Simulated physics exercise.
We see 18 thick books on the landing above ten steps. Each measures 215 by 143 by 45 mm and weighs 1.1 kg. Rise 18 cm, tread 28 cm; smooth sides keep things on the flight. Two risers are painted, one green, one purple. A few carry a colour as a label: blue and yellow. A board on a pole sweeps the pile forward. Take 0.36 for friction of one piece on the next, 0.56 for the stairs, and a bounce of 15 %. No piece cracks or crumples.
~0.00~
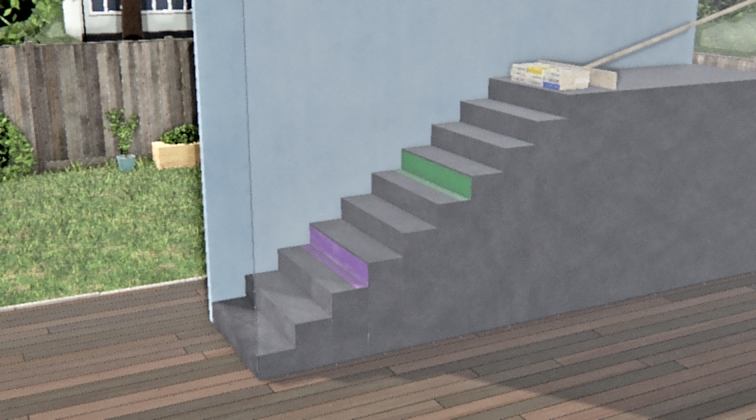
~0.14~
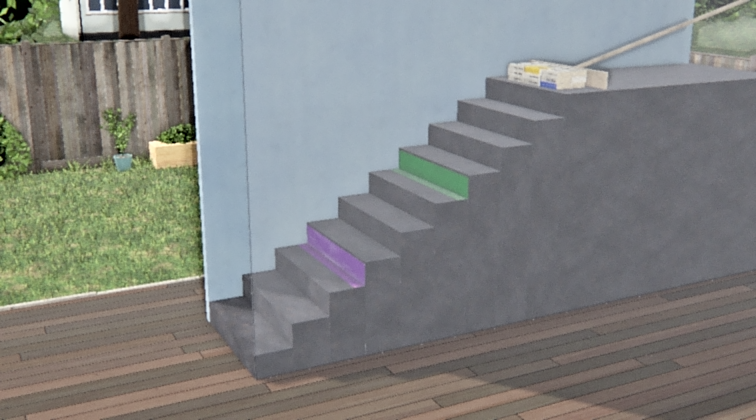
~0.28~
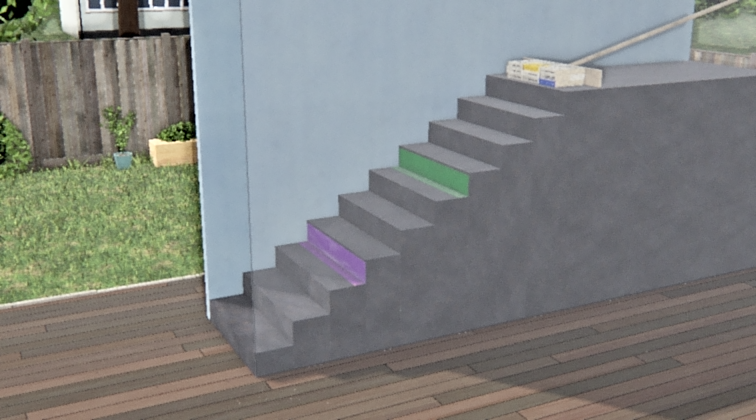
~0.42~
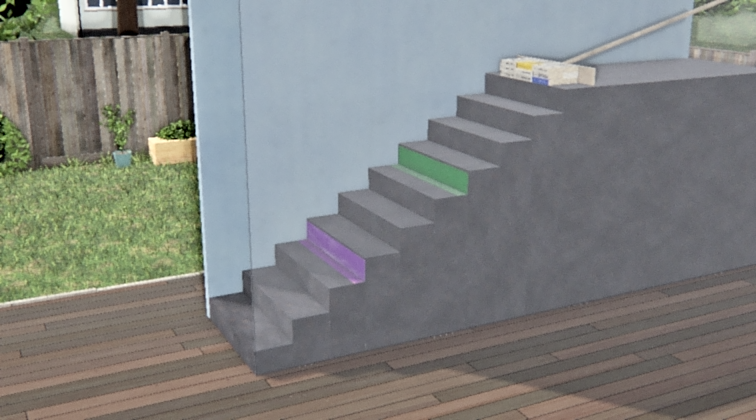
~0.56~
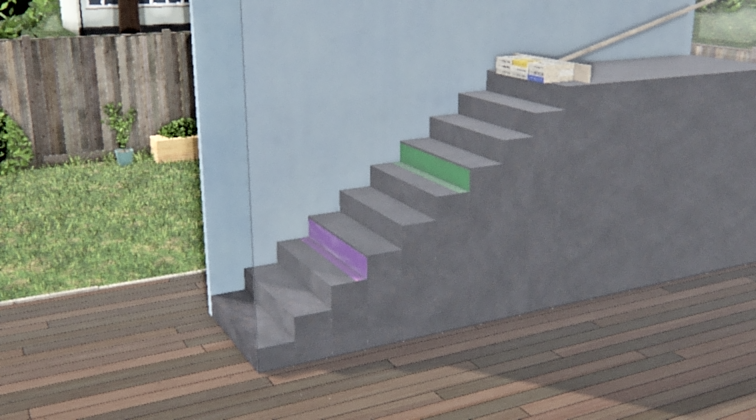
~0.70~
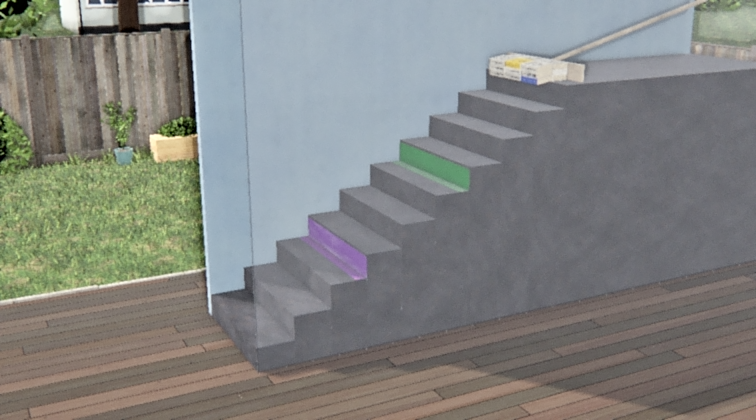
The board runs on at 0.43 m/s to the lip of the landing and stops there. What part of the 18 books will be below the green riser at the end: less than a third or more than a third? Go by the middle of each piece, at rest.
Fewer than one in three of them.
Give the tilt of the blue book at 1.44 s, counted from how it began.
Some 25°.
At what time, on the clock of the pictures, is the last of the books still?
Around 2.5 s.
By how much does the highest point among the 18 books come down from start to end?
Some 17 cm lower.
By 0.92 s, none of the 18 books below the green riser, 18 disturbed; yellow book tilted 53°, 22 cm lower; blue book tilted 49°, 13 cm lower.
By 1.44 s, none of the 18 books below the green riser, 18 disturbed; yellow book upside down; blue book tilted 26°, 15 cm lower.
When it is over (2.8 s), 1 of the 18 books below the green riser; yellow book upside down; blue book tilted 26°, 15 cm lower. That is 6 per cent. In pixels of the last frame, middles, yellow book near (481, 119), blue book near (532, 97).
